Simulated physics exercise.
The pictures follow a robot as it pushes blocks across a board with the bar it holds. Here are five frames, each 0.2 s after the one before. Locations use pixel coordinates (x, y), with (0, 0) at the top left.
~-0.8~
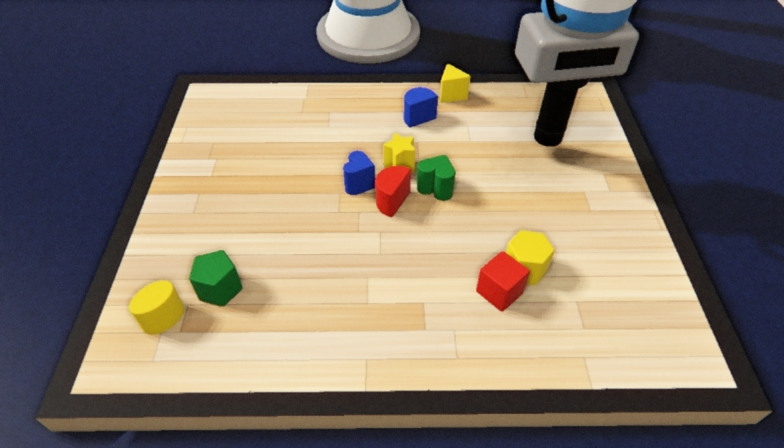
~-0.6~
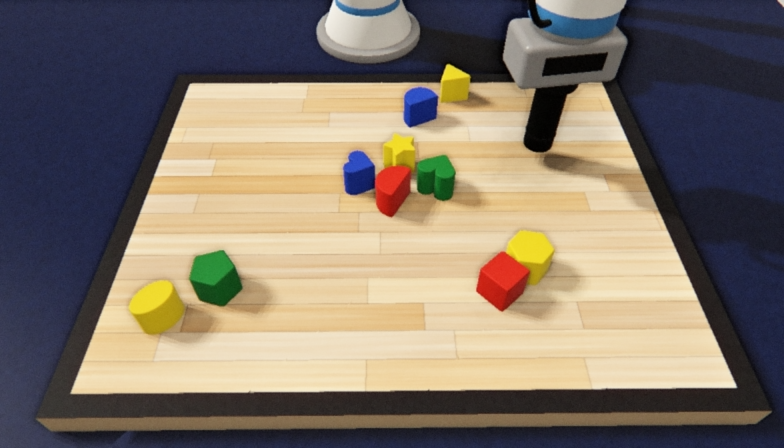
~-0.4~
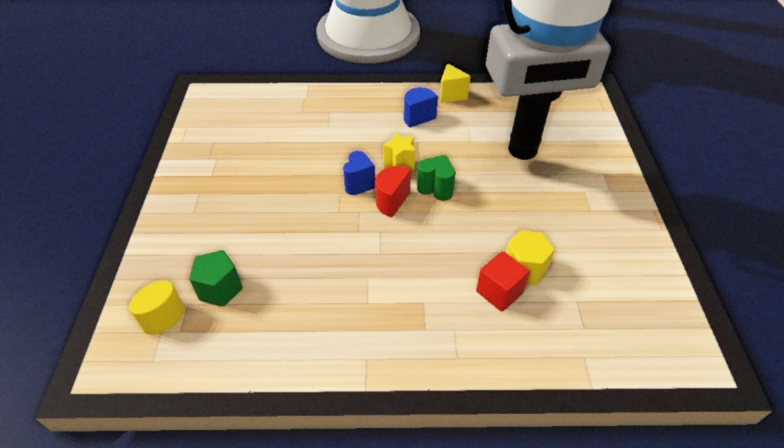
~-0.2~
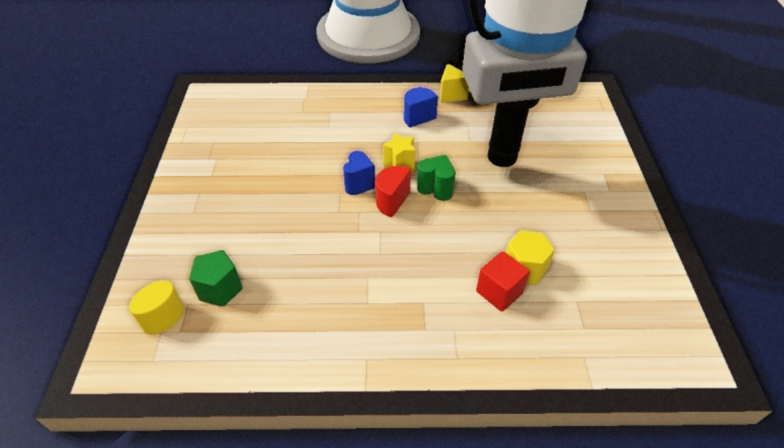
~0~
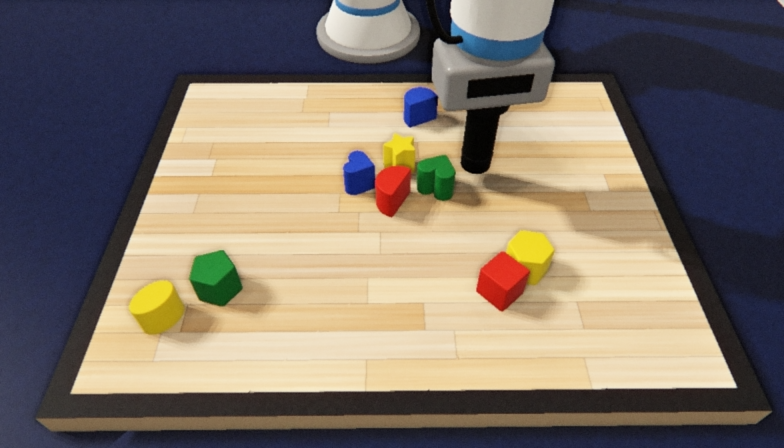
At first, a robot arm's black bar stands near the upper right of a wooden board scattered with coloured blocks. The bar then moves left and slightly toward the viewer, passing in front of the yellow triangle, until it is just right of the green heart, while the blocks stay still.
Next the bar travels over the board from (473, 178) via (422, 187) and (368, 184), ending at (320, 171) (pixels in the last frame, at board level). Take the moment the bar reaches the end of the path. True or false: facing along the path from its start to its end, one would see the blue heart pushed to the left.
False - the claim does not hold.
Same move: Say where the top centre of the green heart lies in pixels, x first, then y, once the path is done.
It should be at (332, 177) by then.
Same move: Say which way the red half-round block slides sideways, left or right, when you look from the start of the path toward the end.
Facing the way the path runs, start to end, you'll find the red half-round block has shifted left.
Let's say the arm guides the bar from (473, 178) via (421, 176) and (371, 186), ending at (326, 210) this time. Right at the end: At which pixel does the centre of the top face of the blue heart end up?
It will likely be found at (311, 169).
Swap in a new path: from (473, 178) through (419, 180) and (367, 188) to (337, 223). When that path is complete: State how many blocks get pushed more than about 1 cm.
Expect three or more.
On the path given first. One third of the way, bar (421, 174); red half-round block (366, 184), turned 55° anticlockwise; green heart (395, 173).
Two thirds of the way, bar (367, 171); blue heart (335, 155); red half-round block (335, 198), turned 115° anticlockwise; green heart (346, 177), turned 40° anticlockwise.
At the end, bar (318, 158); blue heart (286, 148), turned 40° anticlockwise; red half-round block (333, 200), turned 125° anticlockwise; yellow star block in place; green heart (332, 177), turned 70° anticlockwise.
